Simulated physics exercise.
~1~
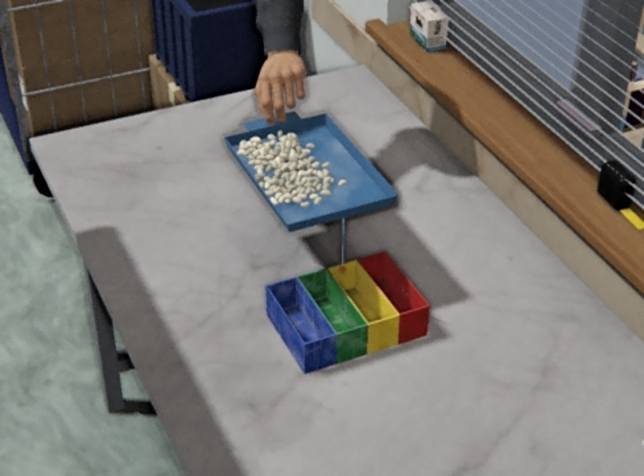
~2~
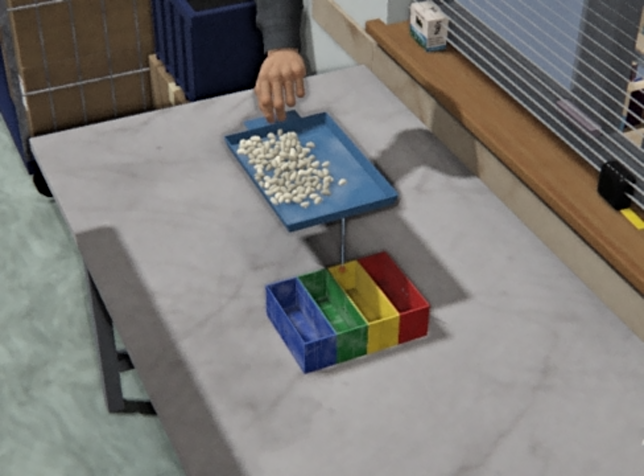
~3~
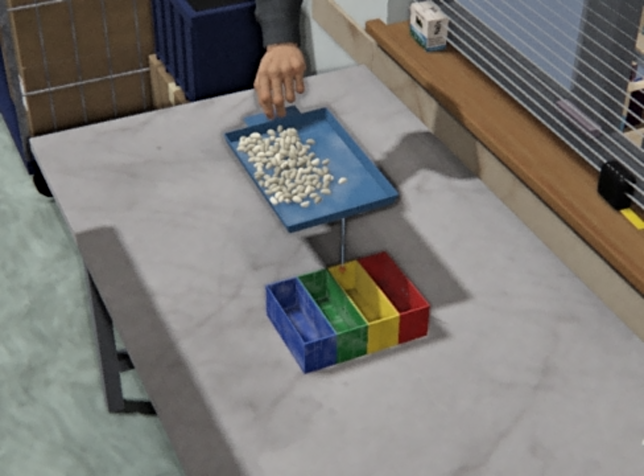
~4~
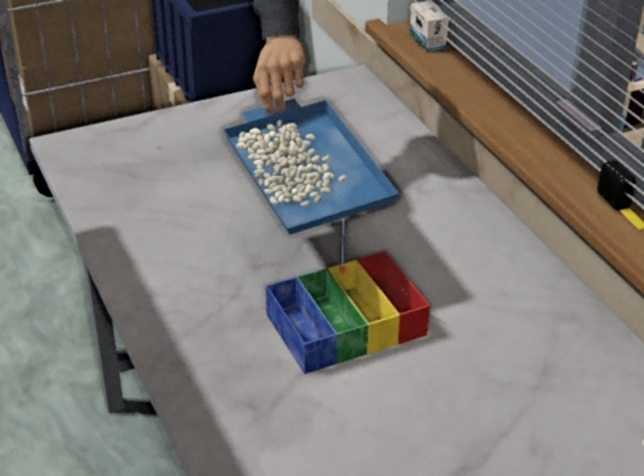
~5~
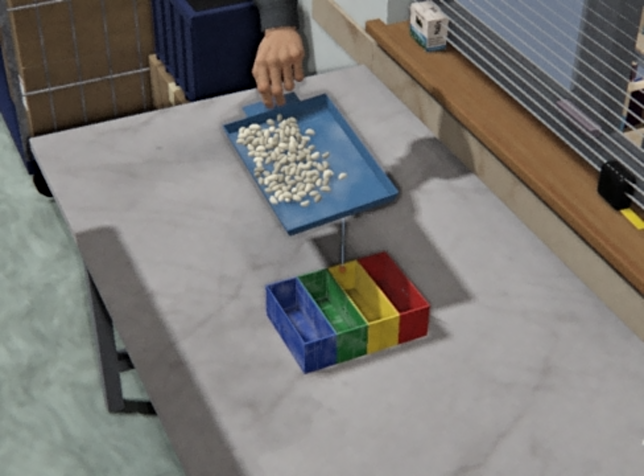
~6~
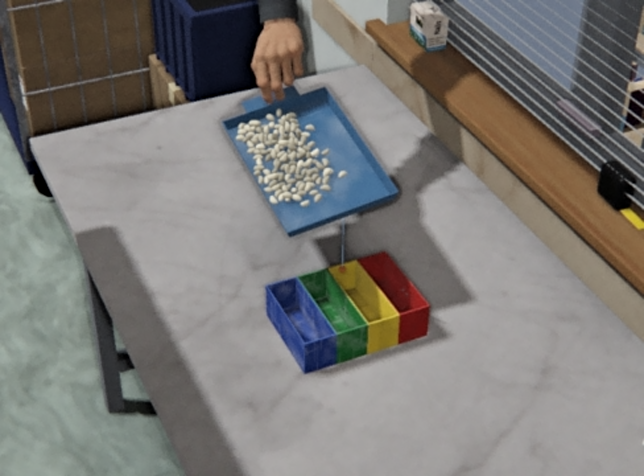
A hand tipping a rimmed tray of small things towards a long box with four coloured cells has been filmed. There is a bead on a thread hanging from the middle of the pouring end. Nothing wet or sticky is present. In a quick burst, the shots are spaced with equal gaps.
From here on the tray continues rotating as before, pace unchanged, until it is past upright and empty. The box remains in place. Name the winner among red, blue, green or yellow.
Winner: Blue.
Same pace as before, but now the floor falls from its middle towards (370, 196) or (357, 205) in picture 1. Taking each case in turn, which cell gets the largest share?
First try: The red cell. Second try: The red one.
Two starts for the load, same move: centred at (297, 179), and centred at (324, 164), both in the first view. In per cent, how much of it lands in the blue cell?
Close to 70 per cent, followed by close to 70 per cent.
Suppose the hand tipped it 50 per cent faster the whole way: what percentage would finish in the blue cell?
That comes out at roughly 70 per cent.
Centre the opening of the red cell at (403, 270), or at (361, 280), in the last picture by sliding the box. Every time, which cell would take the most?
First try: That blue cell. Second try: Green.
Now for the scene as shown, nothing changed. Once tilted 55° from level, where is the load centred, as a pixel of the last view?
Roughly at (287, 182).
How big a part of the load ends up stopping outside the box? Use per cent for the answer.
It comes to some 30 in a hundred.
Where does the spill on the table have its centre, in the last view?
I'd put the middle at roughly (251, 332).
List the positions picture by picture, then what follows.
In the first picture, corners of the pouring end (289, 222) and (394, 194), level; middle of the load (285, 168), white beans; bead on its thread (342, 269); blue cell (320, 351); green cell (352, 341); yellow cell (383, 331); red cell (413, 322).
In the second picture, corners of the pouring end (289, 222) and (394, 194), level; middle of the load (285, 168).
In the third picture, corners of the pouring end (289, 224) and (394, 193), tipped barely, lowest at the left corner; middle of the load (285, 166).
In the fourth picture, corners of the pouring end (289, 225) and (394, 192), tipped a little, lowest at the left corner; middle of the load (285, 163).
In the fifth picture, corners of the pouring end (289, 227) and (394, 191), tipped a little, lowest at the left corner; middle of the load (285, 161).
In the sixth picture, corners of the pouring end (289, 229) and (394, 190), tipped a little, lowest at the left corner; middle of the load (284, 158); blue cell (320, 351); green cell (352, 341); yellow cell (383, 331); red cell (413, 322).
Just after the last frame, tray tipped steeply; every one on the tray.
A moment on, tray tipped right over; the larger part on the tray; just a few in the blue cell; just a few in the green cell; about a tenth falling or outside the box.
Further on, tray tipped past a quarter turn; roughly half in the blue cell; roughly a quarter in the green cell; roughly a third falling or outside the box.
When it is over, tray tipped past a quarter turn; roughly half in the blue cell; roughly a quarter in the green cell; not one in the yellow cell; not one in the red cell; roughly a third outside the box.
